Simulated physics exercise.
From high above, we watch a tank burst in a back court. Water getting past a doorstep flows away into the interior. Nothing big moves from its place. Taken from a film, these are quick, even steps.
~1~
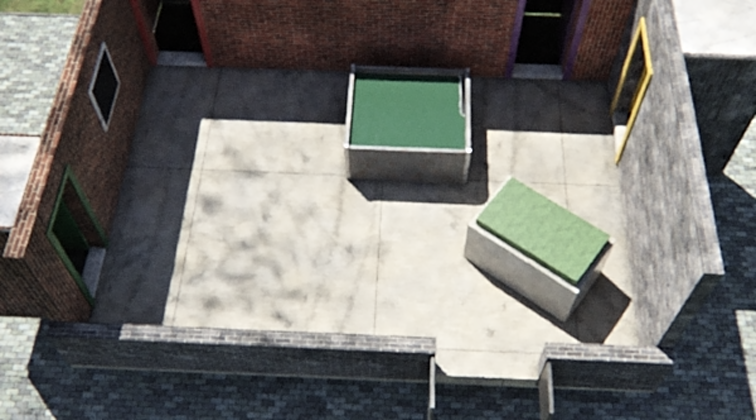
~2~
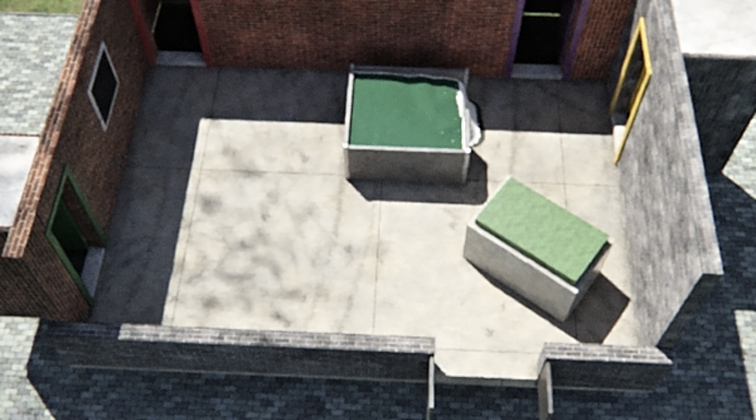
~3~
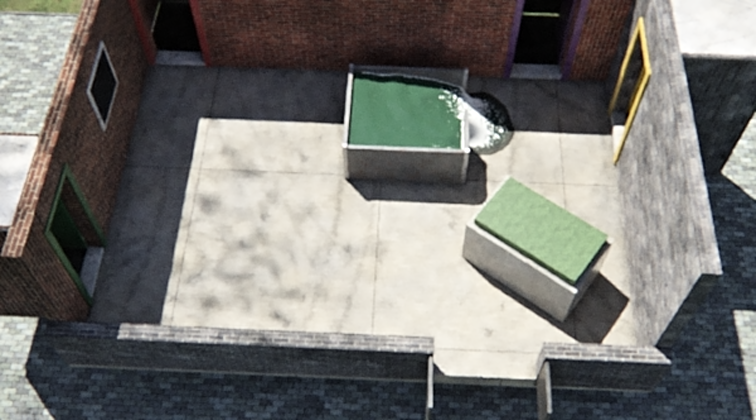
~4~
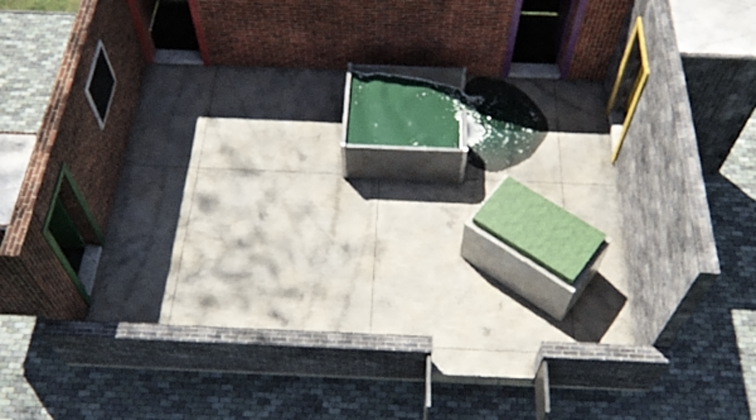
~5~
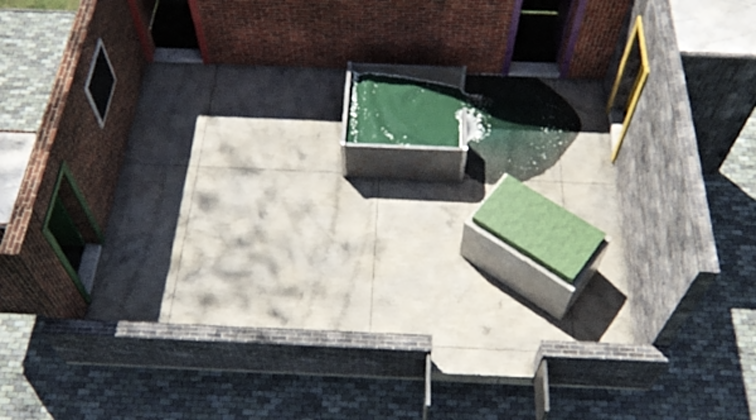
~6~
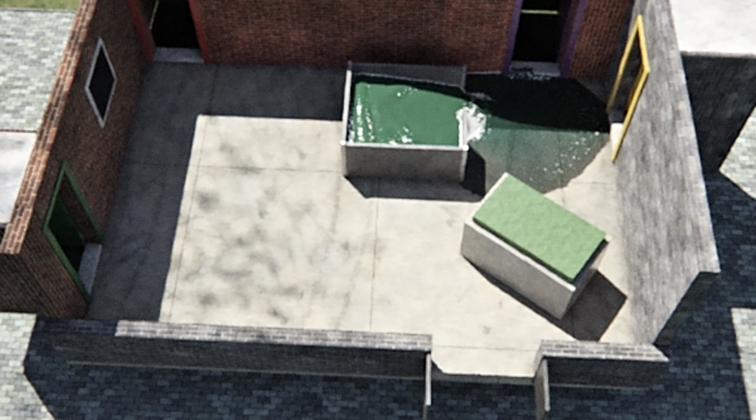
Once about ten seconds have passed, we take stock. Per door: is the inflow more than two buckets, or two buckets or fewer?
Purple door - more than two; red door - two or fewer; green door - two or fewer; yellow door - more than two.
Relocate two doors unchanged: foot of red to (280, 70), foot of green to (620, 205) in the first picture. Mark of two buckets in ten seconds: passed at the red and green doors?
Looking at it, red door fails to reach the limit, and green door tops the limit.
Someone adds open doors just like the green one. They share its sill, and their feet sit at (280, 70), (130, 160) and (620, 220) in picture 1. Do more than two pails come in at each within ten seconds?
Same order as asked - stays within the limit, stays within the limit and exceeds the limit.
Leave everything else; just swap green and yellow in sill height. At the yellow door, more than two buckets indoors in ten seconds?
Looks like yellow ends up over there.
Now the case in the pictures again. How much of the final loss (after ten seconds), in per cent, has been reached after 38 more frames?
Roughly 80 %.
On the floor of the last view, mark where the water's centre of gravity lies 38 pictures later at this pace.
(501, 183).
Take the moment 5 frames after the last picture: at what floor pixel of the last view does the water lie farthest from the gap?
Near (620, 236).
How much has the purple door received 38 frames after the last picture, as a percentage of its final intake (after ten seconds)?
That share would be near 90 %.
A moment on, water covers 20 % of the floor; the purple door under two buckets in, the red door not reached, the green door not reached, the yellow door over two buckets in.
Next, water covers 20 % of the floor; the purple door over two buckets in, the red door not reached, the green door not reached, the yellow door far over two buckets in.
Then, water covers 25 % of the floor; the purple door over two buckets in, the red door not reached, the green door not reached, the yellow door far over two buckets in.
Later, water covers 50 % of the floor; the purple door far over two buckets in, the red door not reached, the green door not reached, the yellow door far over two buckets in.
In the end, water covers 80 % of the floor; the purple door far over two buckets in, the red door not reached, the green door not reached, the yellow door far over two buckets in.
